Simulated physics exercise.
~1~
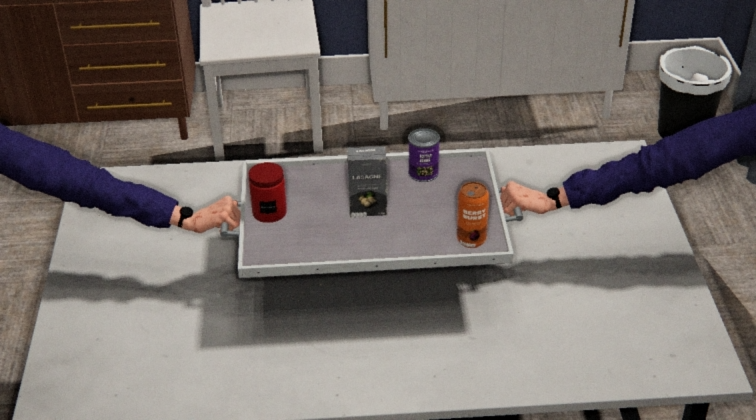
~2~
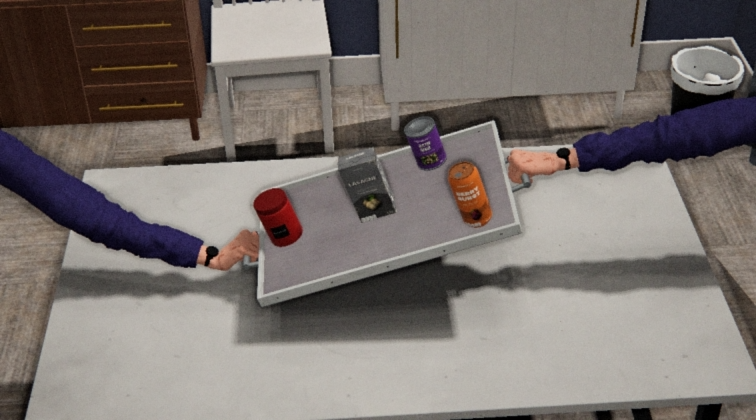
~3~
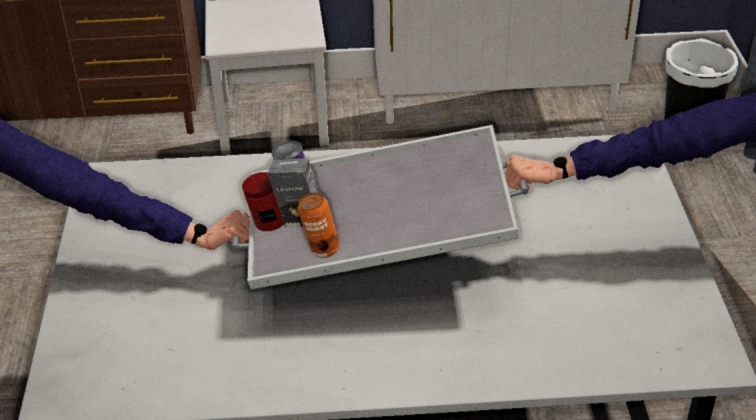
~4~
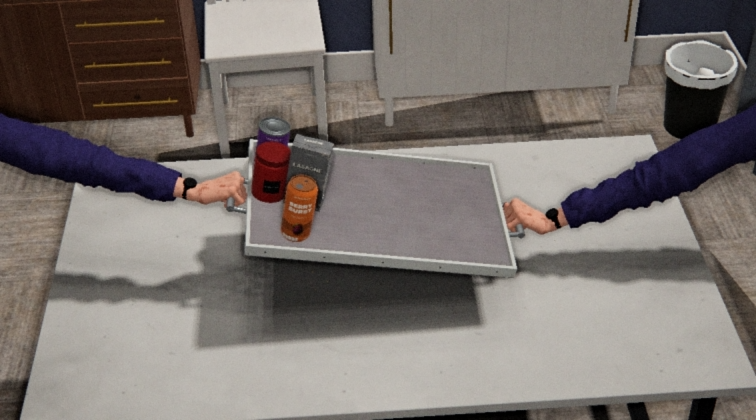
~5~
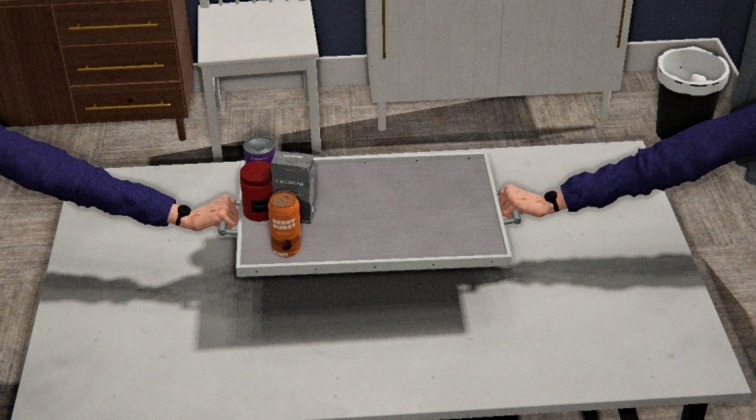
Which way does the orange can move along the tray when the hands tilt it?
The orange can slides to the left, ending up near the red jar at the left end of the tray.
